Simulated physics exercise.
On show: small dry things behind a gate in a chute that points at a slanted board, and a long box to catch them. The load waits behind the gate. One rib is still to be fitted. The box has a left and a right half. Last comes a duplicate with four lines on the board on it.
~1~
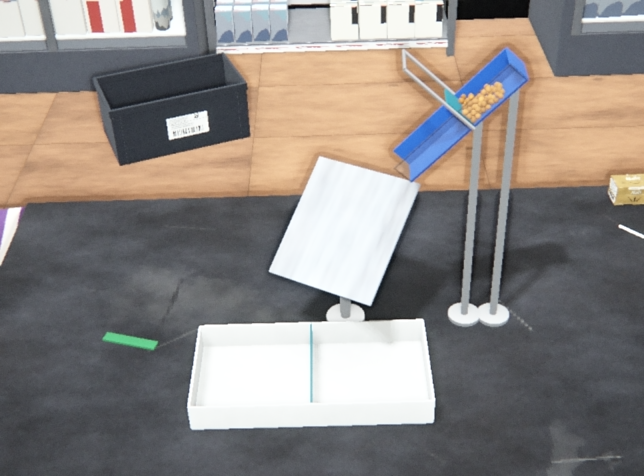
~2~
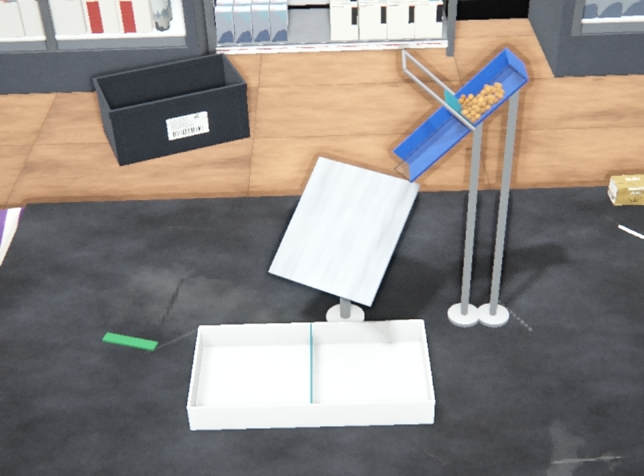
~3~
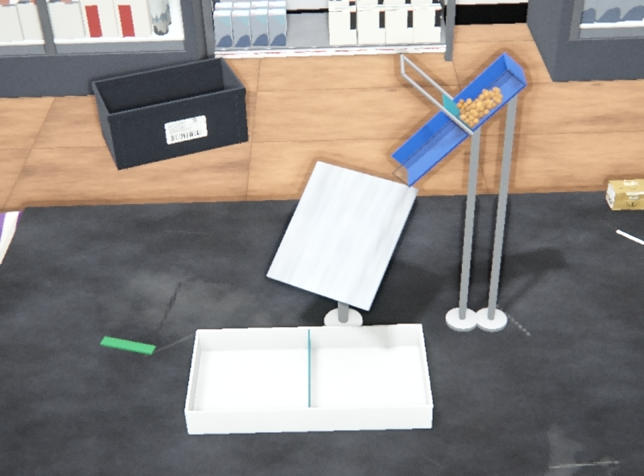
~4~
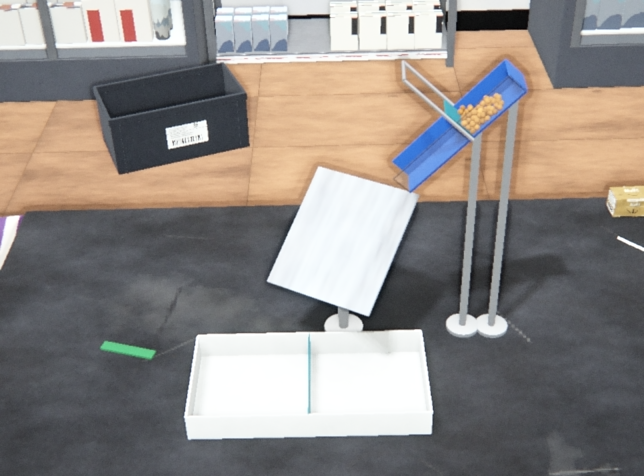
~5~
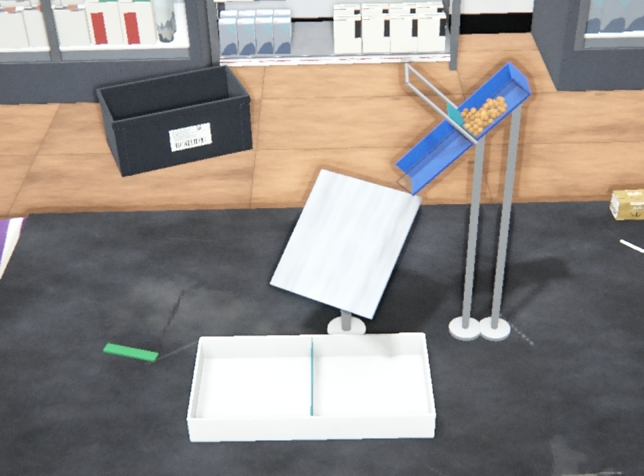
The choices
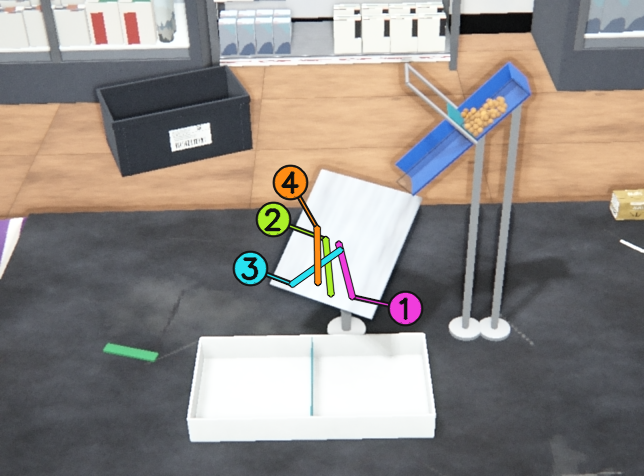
A blue chute holding small orange-brown chickpeas behind a closed gate stayed above a tilted white board and a divided white box, and nothing moved except the view, which shifted very slightly.
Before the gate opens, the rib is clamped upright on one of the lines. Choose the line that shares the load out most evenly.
4.
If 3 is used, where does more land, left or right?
The left half.
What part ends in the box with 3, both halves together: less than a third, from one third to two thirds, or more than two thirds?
Line 3 gives more than two thirds.
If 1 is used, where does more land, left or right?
More lands on the right.
On the marked copy, line 1 from (338, 244) to (352, 296); line 2 from (325, 239) to (330, 293); line 3 from (340, 250) to (292, 284); line 4 from (317, 228) to (317, 282).
For line 1, of what is caught, about a quarter in the left half, most in the right.
For line 2, of what is caught, a small part in the left half, most in the right.
For line 3, of what is caught, most in the left half, a small part in the right.
For line 4, of what is caught, about half in the left half, about half in the right.
